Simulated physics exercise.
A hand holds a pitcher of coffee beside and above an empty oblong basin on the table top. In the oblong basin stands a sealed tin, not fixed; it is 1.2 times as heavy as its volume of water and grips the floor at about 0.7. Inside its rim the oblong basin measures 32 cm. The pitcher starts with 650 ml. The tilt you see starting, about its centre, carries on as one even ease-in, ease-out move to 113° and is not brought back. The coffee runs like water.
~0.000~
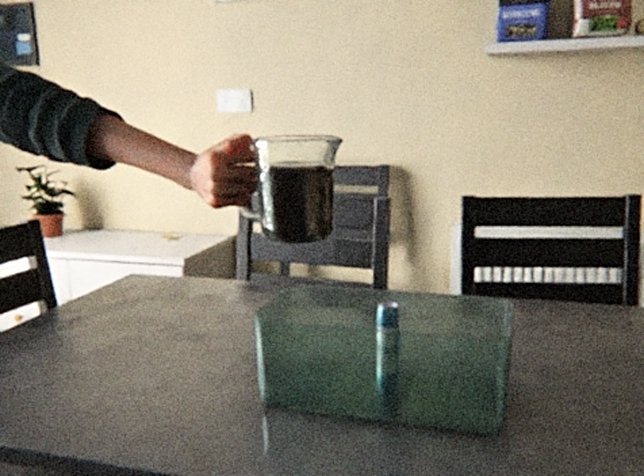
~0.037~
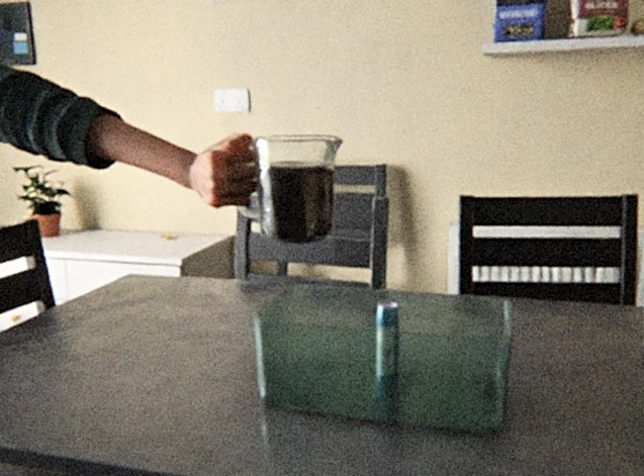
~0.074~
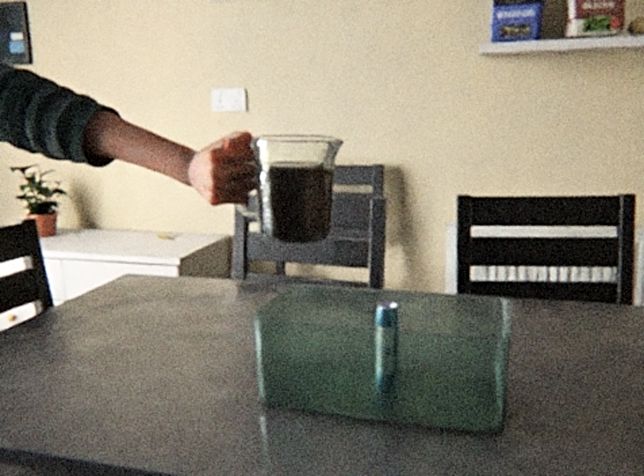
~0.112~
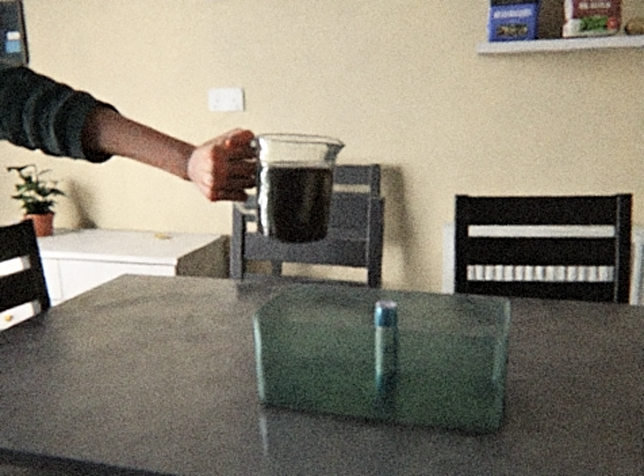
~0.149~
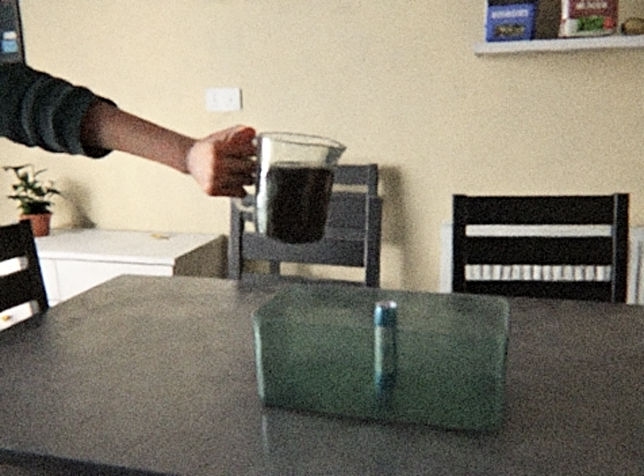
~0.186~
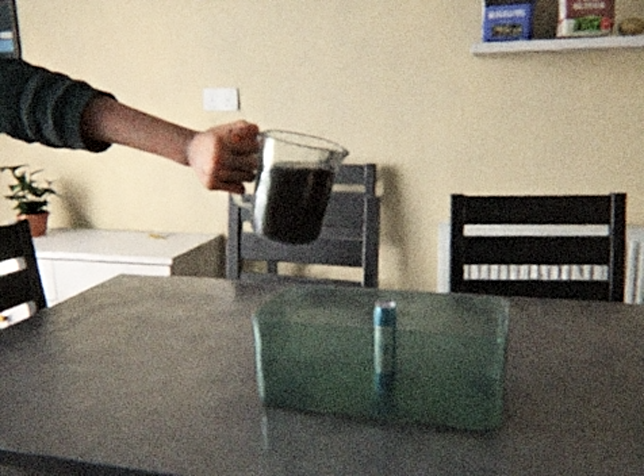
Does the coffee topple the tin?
It goes over.
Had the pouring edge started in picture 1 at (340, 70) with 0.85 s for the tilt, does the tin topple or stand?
Then it keeps standing.
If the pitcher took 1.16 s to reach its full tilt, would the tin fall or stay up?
Then it topples.
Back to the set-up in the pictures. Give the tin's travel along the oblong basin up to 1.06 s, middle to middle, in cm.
About 4 cm.
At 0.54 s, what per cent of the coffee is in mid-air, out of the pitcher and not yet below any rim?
Near 16 in a hundred.
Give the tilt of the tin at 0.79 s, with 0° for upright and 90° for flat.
Near 0° from upright.
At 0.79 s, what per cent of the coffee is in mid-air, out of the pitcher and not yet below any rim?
Some 26 per cent.
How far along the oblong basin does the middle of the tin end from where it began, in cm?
About 8.0 cm.
After 0.54 s the tilt is 79° and 84 per cent is still to pour; the tin stands where it began.
After 0.79 s the tilt is 112° and 21 per cent is still to pour; the tin stands where it began.
After 1.06 s the tilt is 113° and 1 per cent is still to pour; the tin leans 39°.
After 1.35 s the tilt is 113° and 0 per cent is still to pour; the tin lies on its side.
In the end the tin lies on its side.
